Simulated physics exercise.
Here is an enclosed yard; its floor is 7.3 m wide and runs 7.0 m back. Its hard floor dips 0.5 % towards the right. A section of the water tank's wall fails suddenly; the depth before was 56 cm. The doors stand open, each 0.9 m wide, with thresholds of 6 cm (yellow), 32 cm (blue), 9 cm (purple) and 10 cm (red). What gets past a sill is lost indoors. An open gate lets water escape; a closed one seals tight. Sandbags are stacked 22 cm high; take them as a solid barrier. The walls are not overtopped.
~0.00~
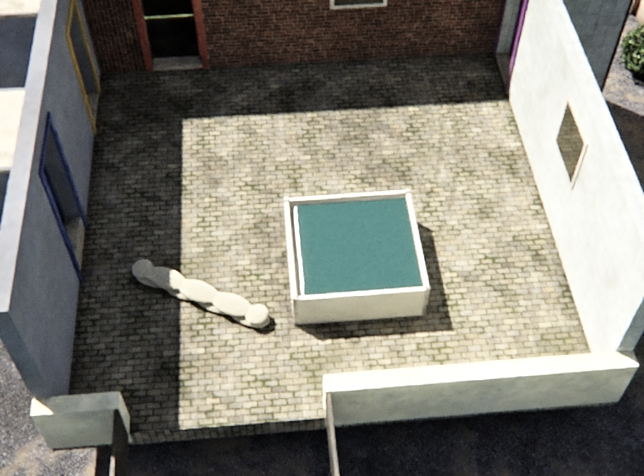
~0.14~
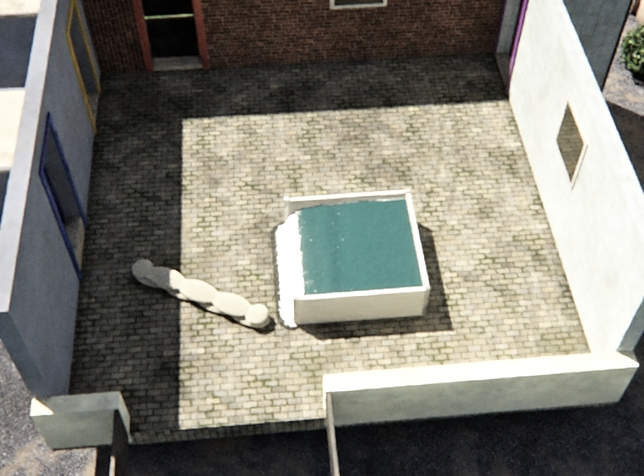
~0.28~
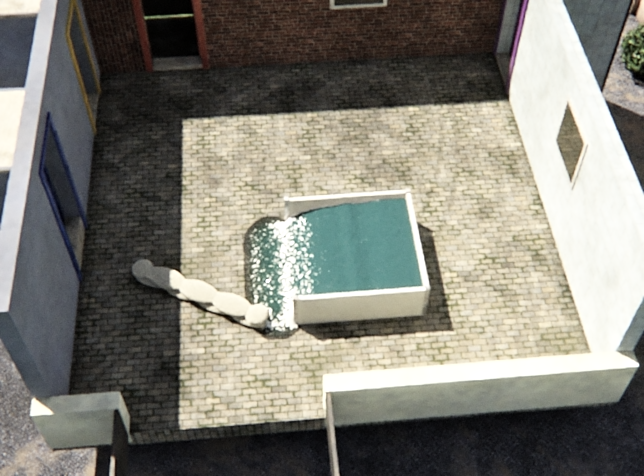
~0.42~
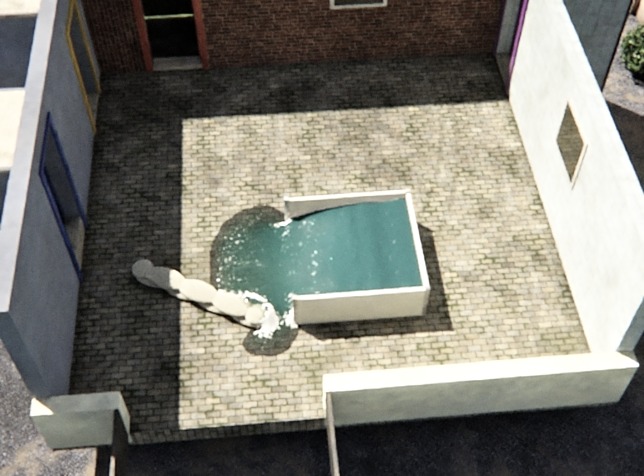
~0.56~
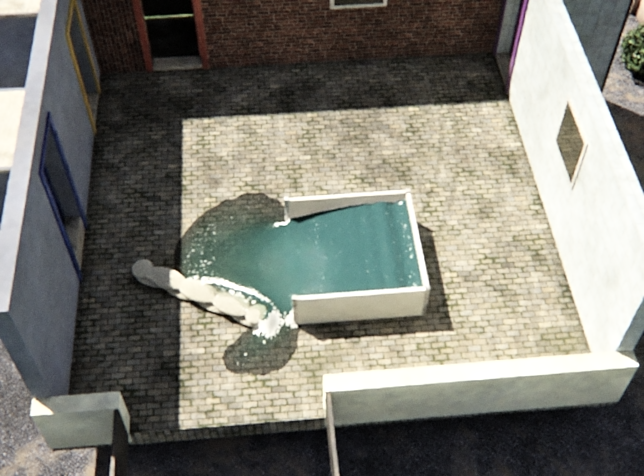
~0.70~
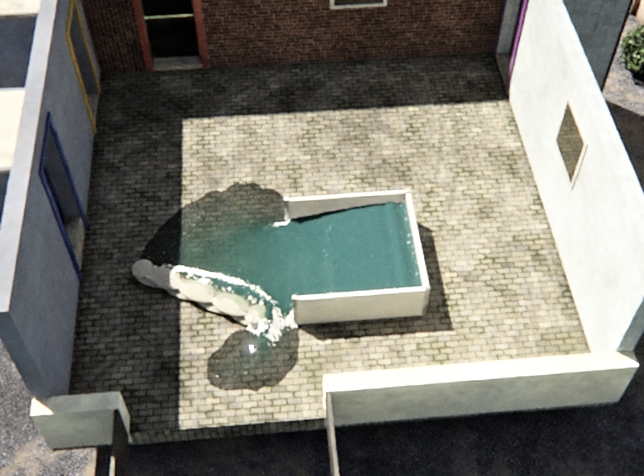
In a walled, brick-paved yard, a pale square tank of green-blue water stands beside a low, lumpy barrier. The tank's left side gives way and water pours out in white froth, spreading leftward across the paving, then foaming along the barrier and wetting patches around both its ends.
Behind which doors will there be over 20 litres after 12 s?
The water let in: At the yellow door it goes over the limit; at the blue door it stays under the limit; at the purple door it stays under the limit; at the red door it goes over the limit.
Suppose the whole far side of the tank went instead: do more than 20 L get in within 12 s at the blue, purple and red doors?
Then: Blue below, purple above, red below.
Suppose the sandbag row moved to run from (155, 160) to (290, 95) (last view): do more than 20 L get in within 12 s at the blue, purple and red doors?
Then: Blue below, purple below, red below.
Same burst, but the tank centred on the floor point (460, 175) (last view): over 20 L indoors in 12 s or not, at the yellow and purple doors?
Then: Yellow above, purple below.
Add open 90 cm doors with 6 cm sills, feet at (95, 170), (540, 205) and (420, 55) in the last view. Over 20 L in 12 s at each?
In turn: Above, below, not over.
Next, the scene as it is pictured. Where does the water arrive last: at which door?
It is the purple one.
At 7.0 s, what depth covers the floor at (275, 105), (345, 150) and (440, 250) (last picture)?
About 5, 1 and 0 cm.
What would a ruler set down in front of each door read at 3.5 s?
In cm: Yellow 10, blue 11, purple 0, red 17.
After 1.4 s water covers 20 % of the floor and is deepest (32 cm) near (251, 306); yellow door not reached, blue door 17 cm at the sill, 0 L in, purple door not reached, red door not reached.
After 2.2 s water covers 30 % of the floor and is deepest (28 cm) near (98, 222); yellow door 4 cm at the sill, 0 L in, blue door 19 cm at the sill, 0 L in, purple door not reached, red door not reached.
After 3.5 s water covers 35 % of the floor and is deepest (30 cm) near (111, 77); yellow door 10 cm at the sill, 4 L in, blue door 11 cm at the sill, 0 L in, purple door not reached, red door 17 cm at the sill, 1 L in.
After 7.0 s water covers 65 % of the floor and is deepest (10 cm) near (491, 55); yellow door 8 cm at the sill, 47 L in, blue door 4 cm at the sill, 0 L in, purple door 10 cm at the sill, 0 L in, red door 9 cm at the sill, 54 L in.
After 12.0 s water covers 85 % of the floor and is deepest (6 cm) near (503, 95); yellow door 2 cm at the sill, 51 L in, blue door 3 cm at the sill, 0 L in, purple door 6 cm at the sill, 1 L in, red door 3 cm at the sill, 54 L in.
